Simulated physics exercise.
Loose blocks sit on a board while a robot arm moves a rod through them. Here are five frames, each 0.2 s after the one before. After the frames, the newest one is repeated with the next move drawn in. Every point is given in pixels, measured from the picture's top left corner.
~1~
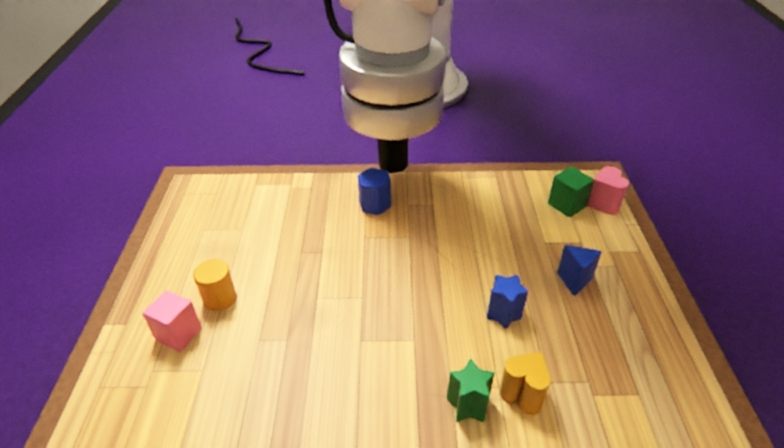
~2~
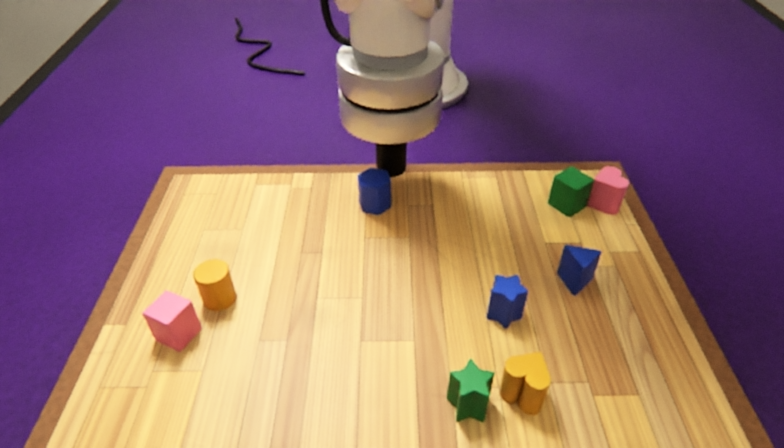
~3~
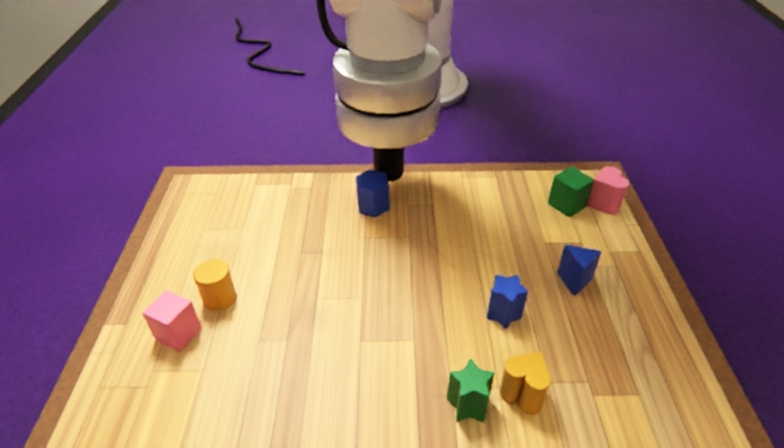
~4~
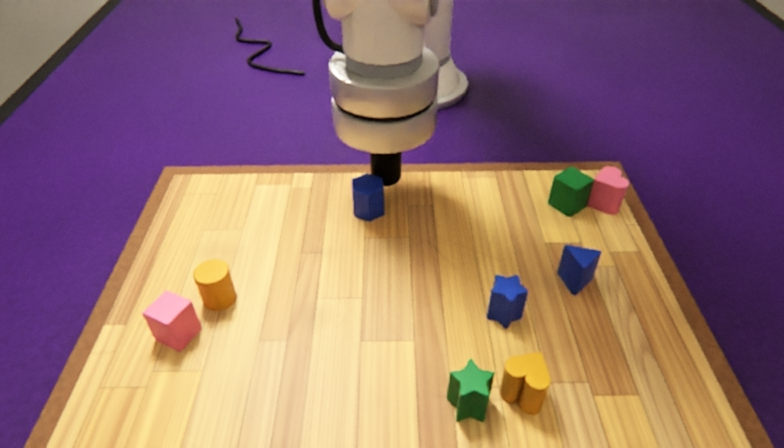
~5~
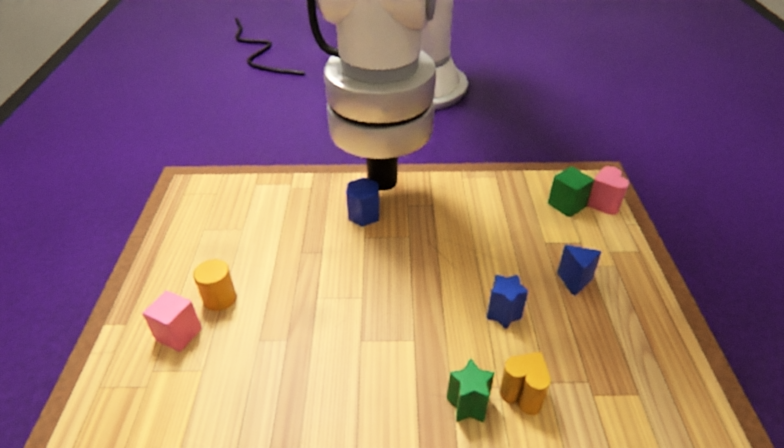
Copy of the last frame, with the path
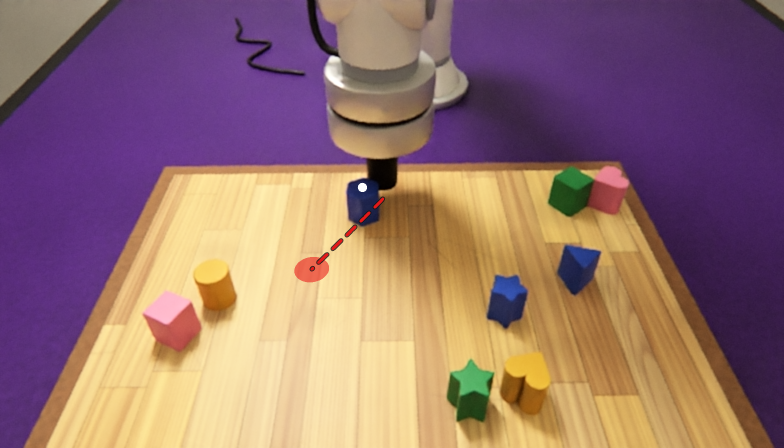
A robot arm's rod nudges a blue block slightly left and down a wooden board.
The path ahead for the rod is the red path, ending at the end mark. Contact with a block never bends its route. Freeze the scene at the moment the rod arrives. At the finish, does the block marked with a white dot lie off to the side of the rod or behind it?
No
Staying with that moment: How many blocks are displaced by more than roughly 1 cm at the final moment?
I'd say one block gets moved.
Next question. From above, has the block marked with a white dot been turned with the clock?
Answer: Yes.
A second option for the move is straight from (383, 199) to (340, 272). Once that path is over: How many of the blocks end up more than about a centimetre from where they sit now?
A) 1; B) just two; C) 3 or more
Option A.
Path on the board, in a line from (383, 199) to (312, 269); the dot is on the blue six-sided block.
What follows on the original path. One third of the way, rod (361, 204); blue six-sided block (335, 208), turned 15° clockwise.
Two thirds of the way, rod (336, 228); blue six-sided block (305, 231), turned 30° clockwise.
At the end, rod (309, 253); blue six-sided block (271, 254), turned 50° clockwise.
